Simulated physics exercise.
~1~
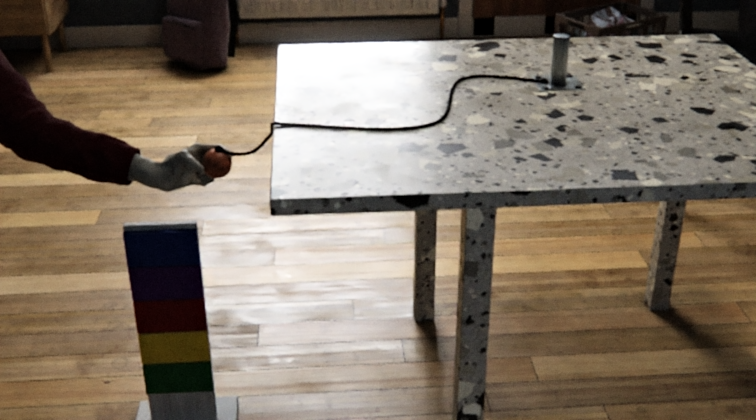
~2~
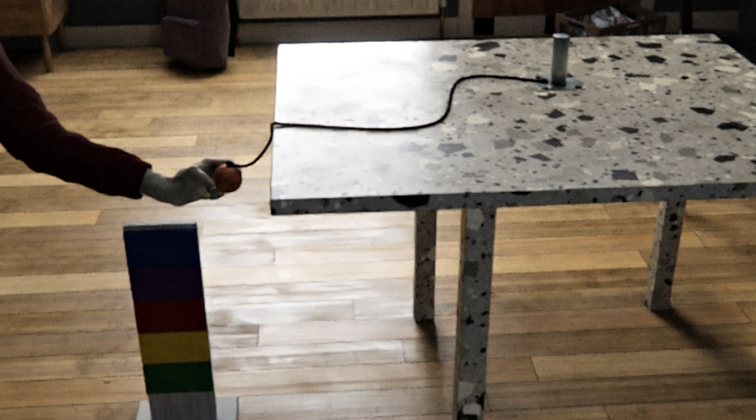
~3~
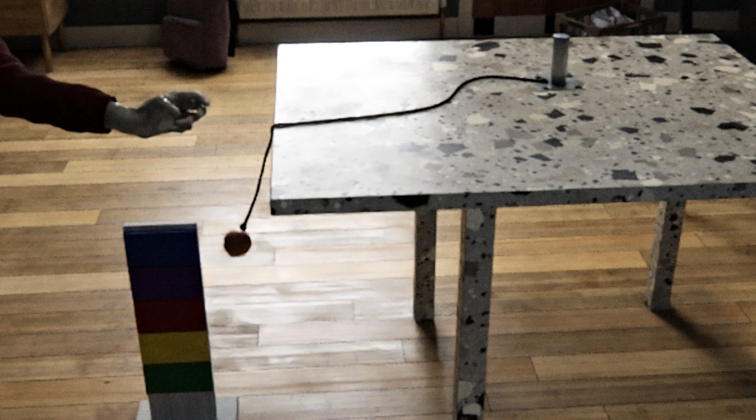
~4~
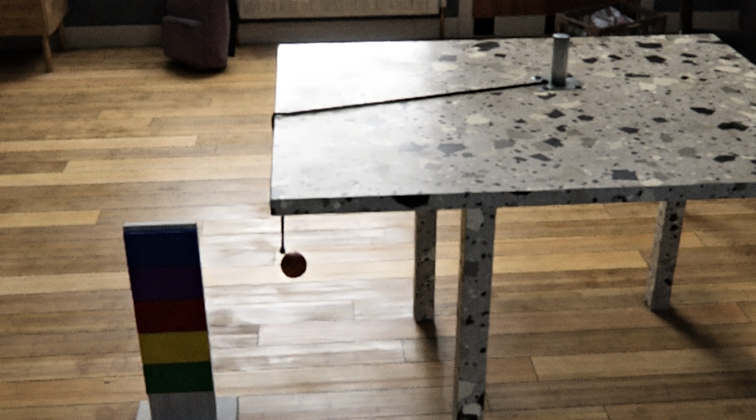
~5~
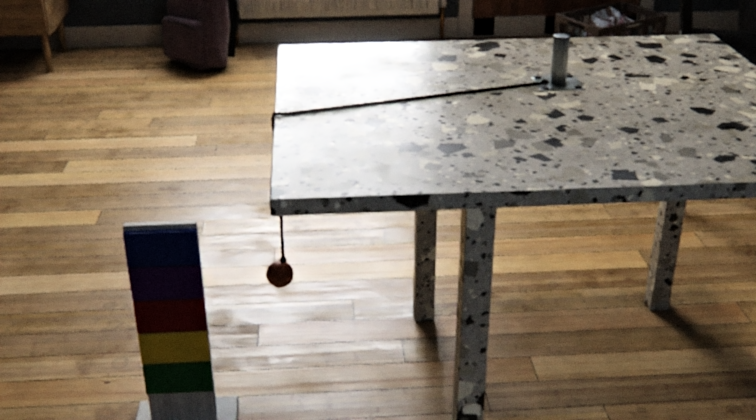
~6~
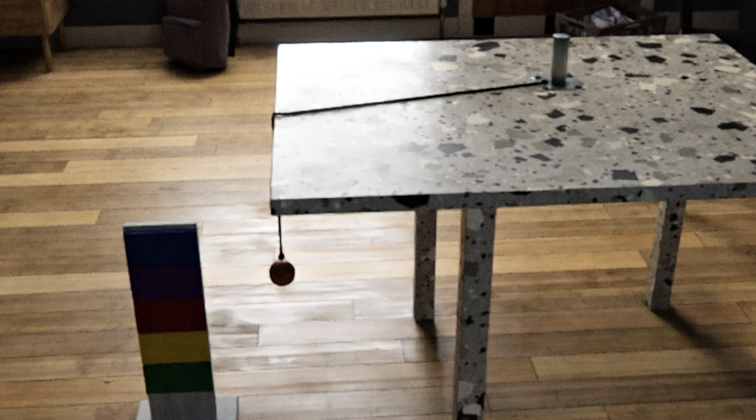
An orange ball tied to a dark cord was held out by a hand beyond the table's left edge, then released; it dropped, swung right as the cord pulled straight, drifted back left and hung still, level with the purple band.
